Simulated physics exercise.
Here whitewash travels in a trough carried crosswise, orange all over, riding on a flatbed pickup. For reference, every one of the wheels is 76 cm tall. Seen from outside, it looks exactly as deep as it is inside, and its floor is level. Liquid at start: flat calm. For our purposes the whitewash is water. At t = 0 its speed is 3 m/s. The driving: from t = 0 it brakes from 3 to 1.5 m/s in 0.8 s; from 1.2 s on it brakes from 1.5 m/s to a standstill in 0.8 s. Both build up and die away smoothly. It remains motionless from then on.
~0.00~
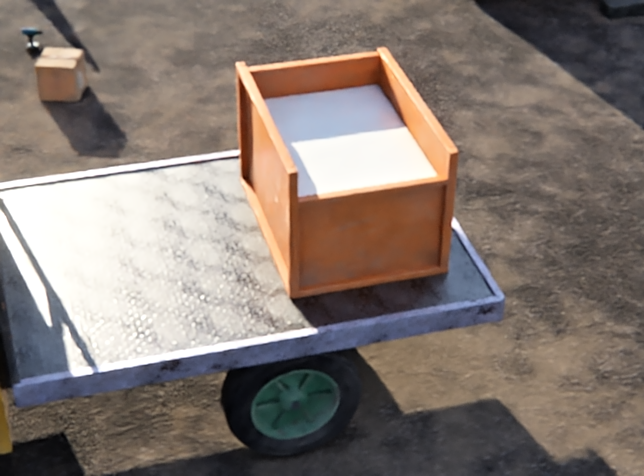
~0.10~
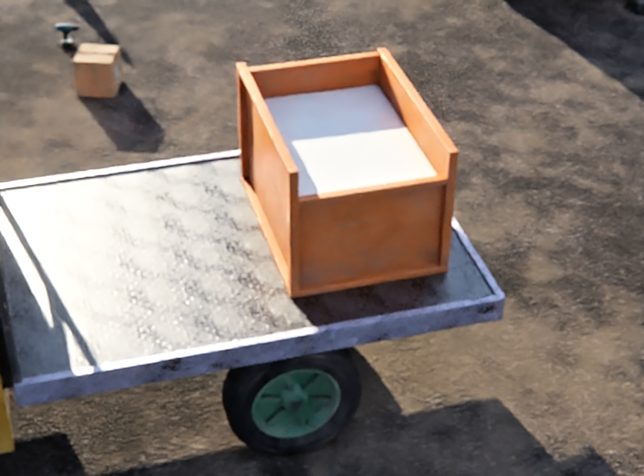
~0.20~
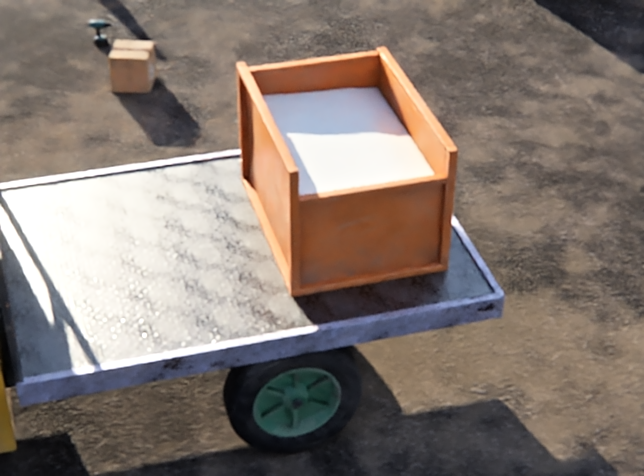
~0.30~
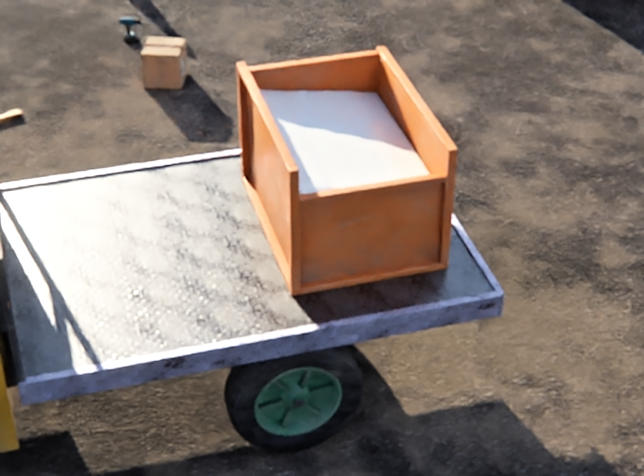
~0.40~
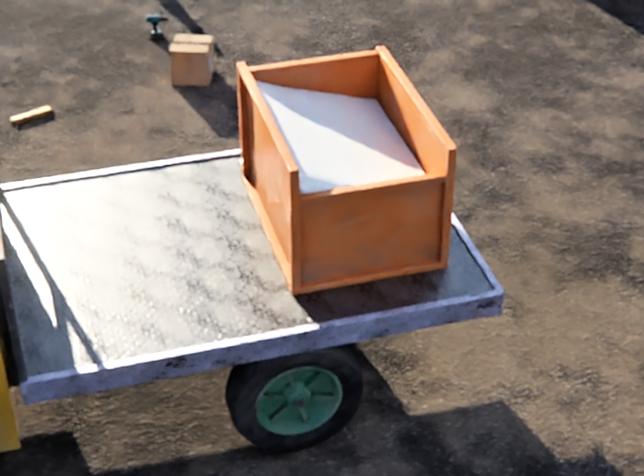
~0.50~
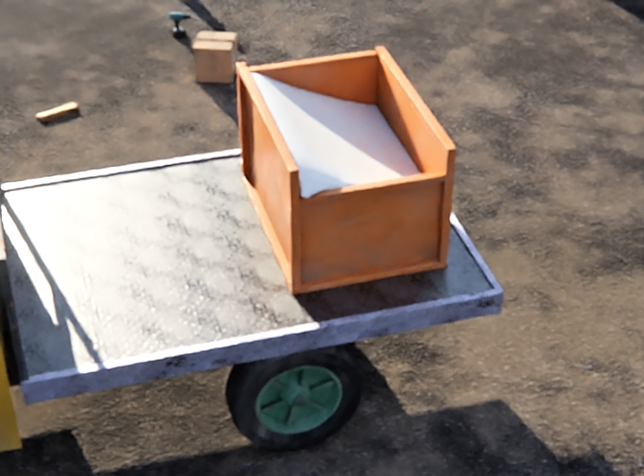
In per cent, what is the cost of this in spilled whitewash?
9 %.
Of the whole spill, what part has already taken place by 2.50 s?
Roughly 80 % of the total.
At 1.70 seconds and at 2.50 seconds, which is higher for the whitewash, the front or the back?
Towards the fore, and after that towards the aft.
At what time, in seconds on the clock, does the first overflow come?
About 0.9 seconds.
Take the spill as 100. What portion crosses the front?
Close to 50 per cent goes that way.
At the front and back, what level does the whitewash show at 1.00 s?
Close to 50 cm at the front end and 62 cm at the back end.
Then, 1.00 s in, it stands 63 cm high behind and 50 cm in front; 1 per cent has gone over the near side.
Then, 1.70 s in, it stands 31 cm high behind and 83 cm in front; 1 per cent has gone over the near side.
Then, 2.50 s in, it stands 74 cm high behind and 34 cm in front; 7 per cent has gone mostly over the front, some over the near side.
Then, 4.99 s in, 9 per cent has gone over the front and the near side, 42 of 475 litres.
